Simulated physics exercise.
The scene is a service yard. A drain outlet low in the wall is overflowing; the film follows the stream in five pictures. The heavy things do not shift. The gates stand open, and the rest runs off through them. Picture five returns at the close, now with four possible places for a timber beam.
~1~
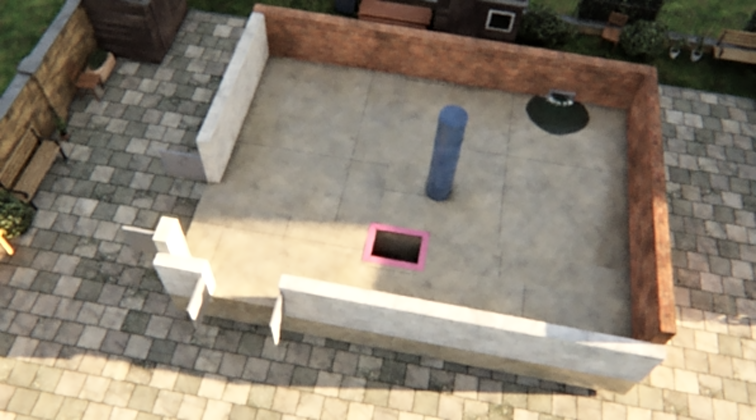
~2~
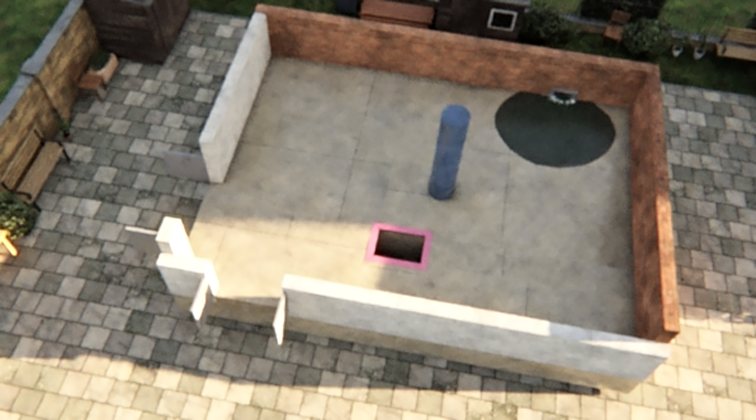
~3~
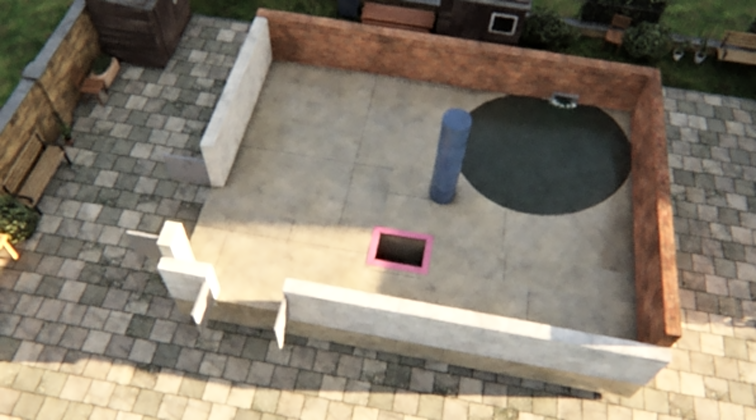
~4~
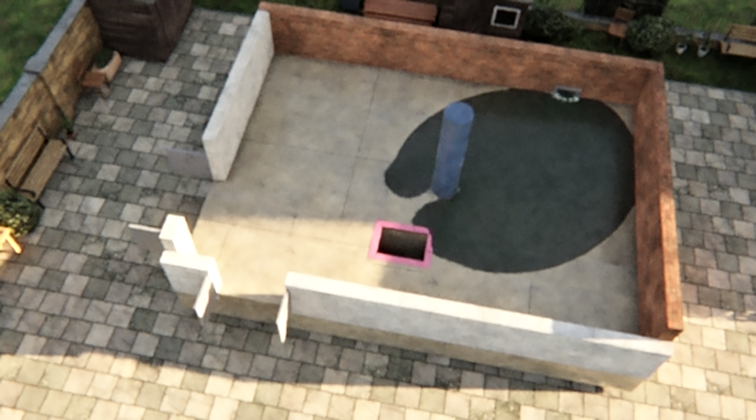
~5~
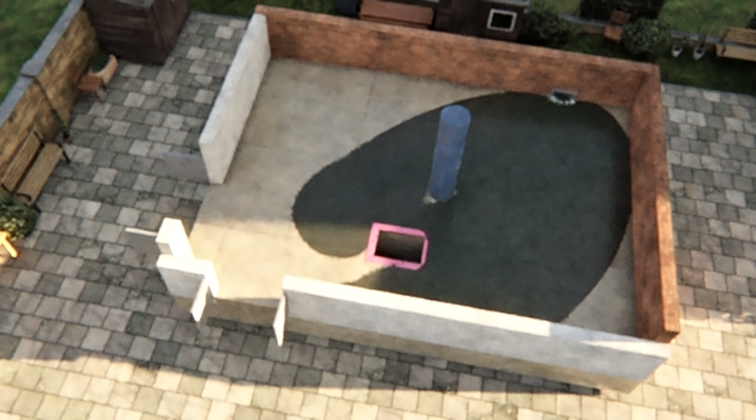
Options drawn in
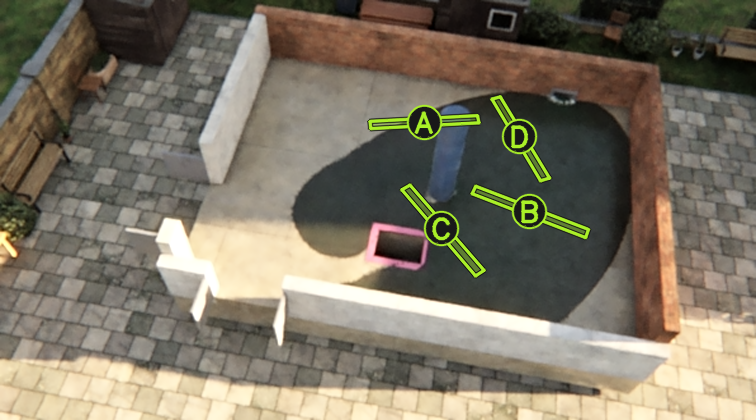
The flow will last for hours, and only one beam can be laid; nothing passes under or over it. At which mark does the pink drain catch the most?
Go for A.
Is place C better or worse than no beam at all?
Worse.
On the marked copy, A from (370, 124) to (478, 119); B from (473, 189) to (587, 233); C from (405, 187) to (479, 273); D from (496, 97) to (545, 179).
With A, about 23 % of the stream goes into the pink drain, about 77 % out by the gates.
With B, about 9 % of the stream goes into the pink drain, about 91 % out by the gates.
With C, about 5 % of the stream goes into the pink drain, about 95 % out by the gates.
With D, about 9 % of the stream goes into the pink drain, about 91 % out by the gates.
